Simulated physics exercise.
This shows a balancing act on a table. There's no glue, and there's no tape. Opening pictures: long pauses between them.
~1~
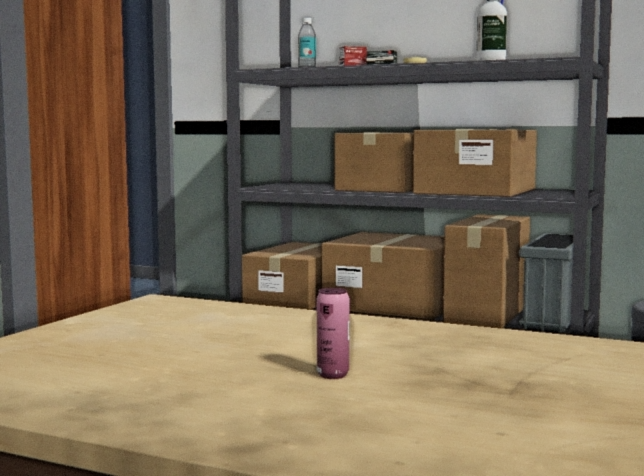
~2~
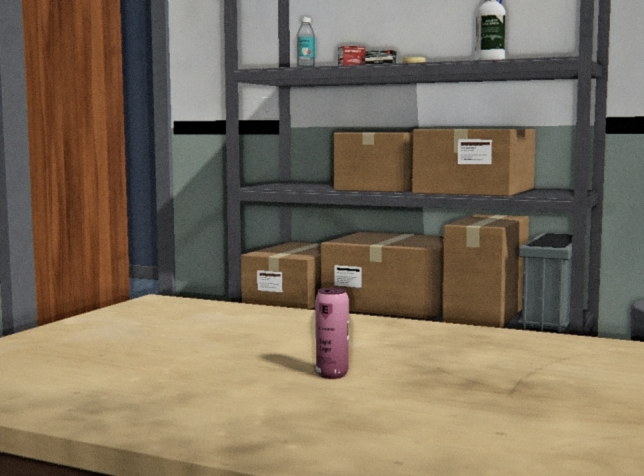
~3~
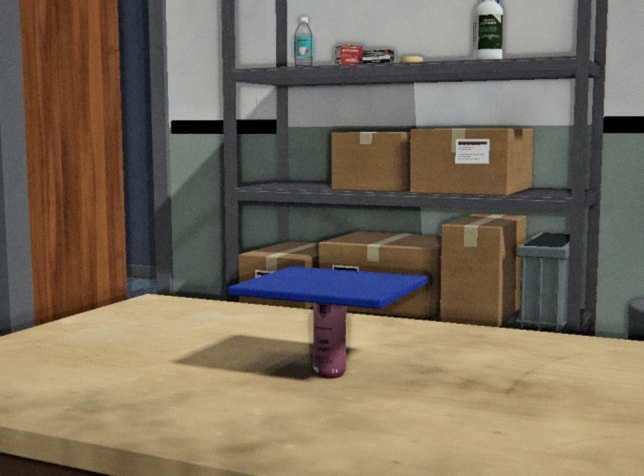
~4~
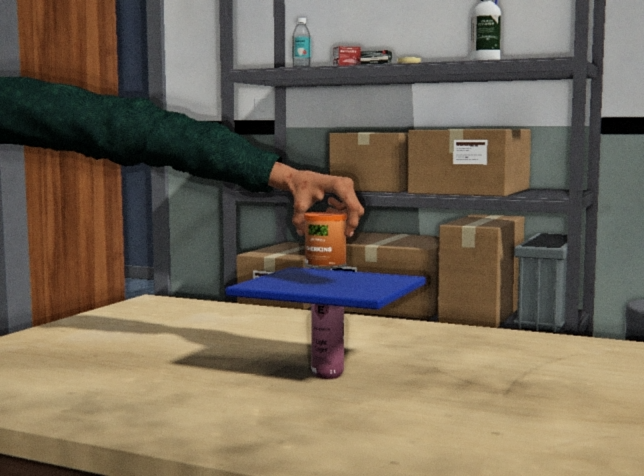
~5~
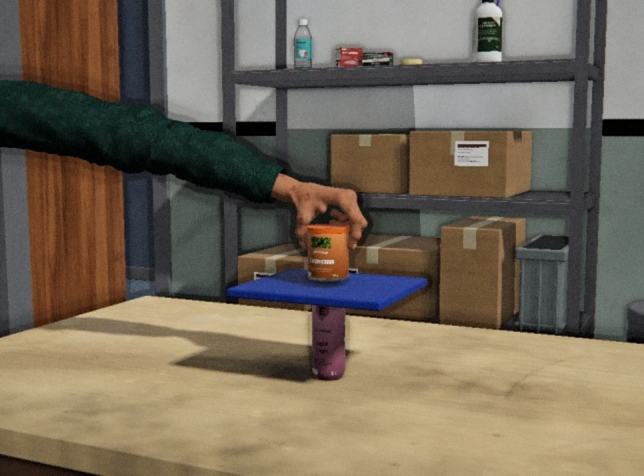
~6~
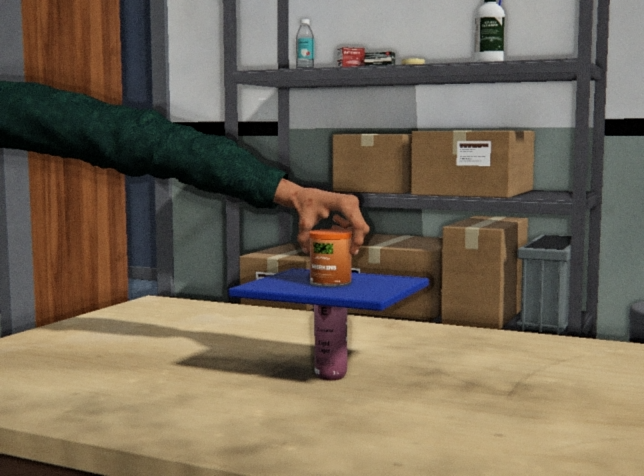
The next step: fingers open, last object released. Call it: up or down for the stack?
Up - it stays standing.
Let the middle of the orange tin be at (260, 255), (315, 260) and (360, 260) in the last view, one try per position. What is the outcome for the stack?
Try 1: Topples; try 2: Stands; try 3: Stands.
Then, 0.90 s after the last picture, nothing has stirred.
Then, 1.80 s after the last picture, orange tin resting near (331, 258).
At rest, all 3 in place. Seen from the same camera at the end, orange tin near (331, 258). The stack holds.
